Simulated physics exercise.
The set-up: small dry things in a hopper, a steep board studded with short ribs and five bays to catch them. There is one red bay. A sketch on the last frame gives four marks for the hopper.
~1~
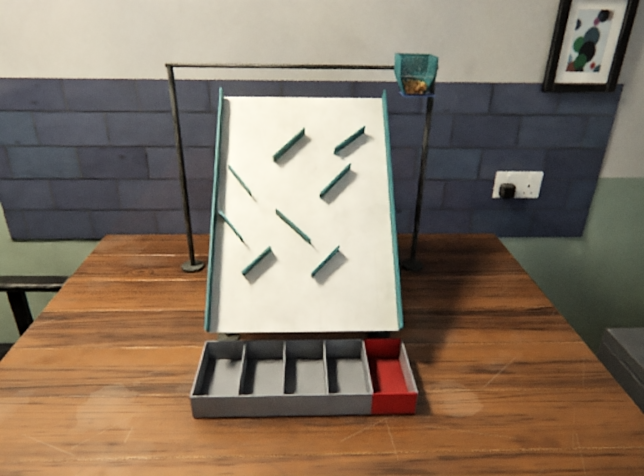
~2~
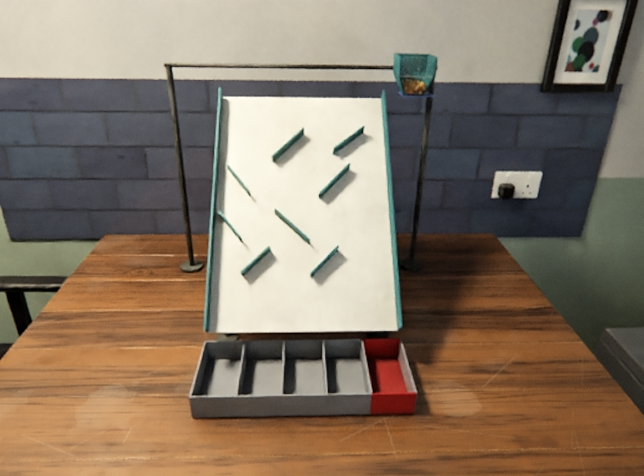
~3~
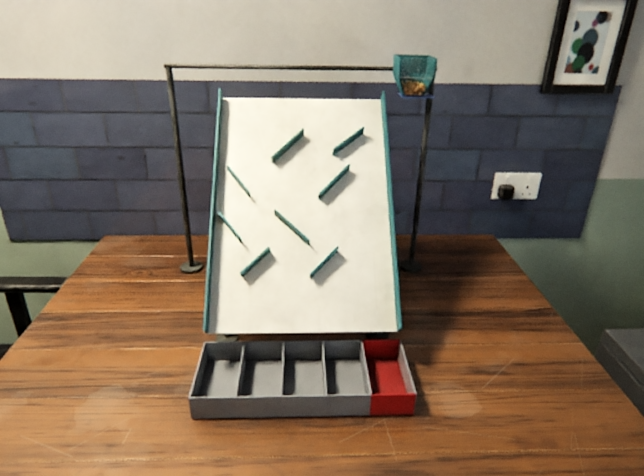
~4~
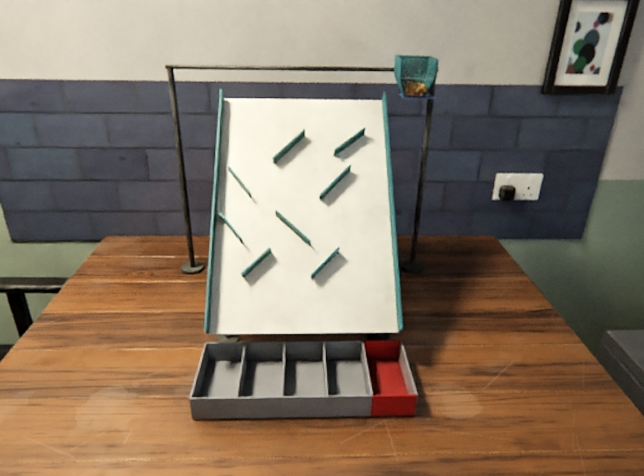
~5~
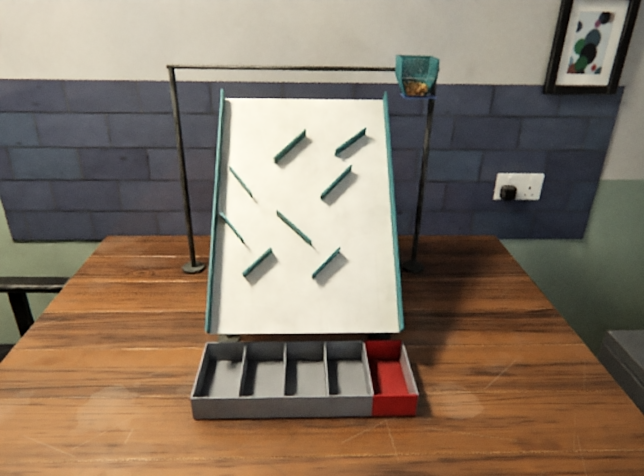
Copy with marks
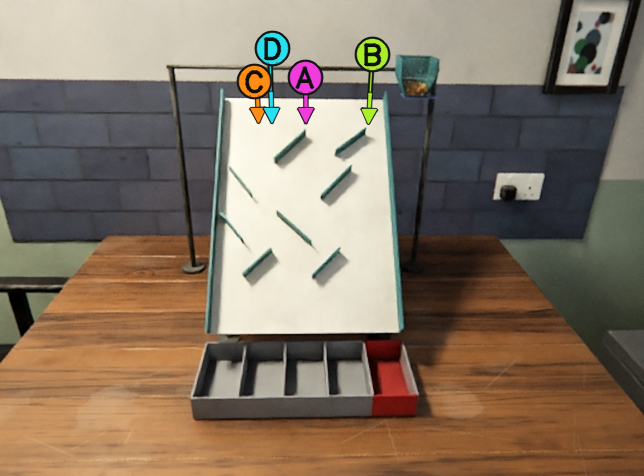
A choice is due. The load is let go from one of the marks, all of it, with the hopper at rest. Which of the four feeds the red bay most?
B beats the others.
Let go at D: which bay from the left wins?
It is the first one.
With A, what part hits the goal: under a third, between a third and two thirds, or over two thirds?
Mark A gives under a third.
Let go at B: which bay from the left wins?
The fifth from the left.
On the marked copy, mark A meets the board at (305, 117); mark B meets the board at (368, 118); mark C meets the board at (258, 117); mark D meets the board at (271, 117).
If A is chosen, none in the red bay, all in other bays.
If B is chosen, about half in the red bay, about a third in other bays, a small part outside the box.
If C is chosen, none in the red bay, nearly all in other bays.
If D is chosen, none in the red bay, nearly all in other bays.
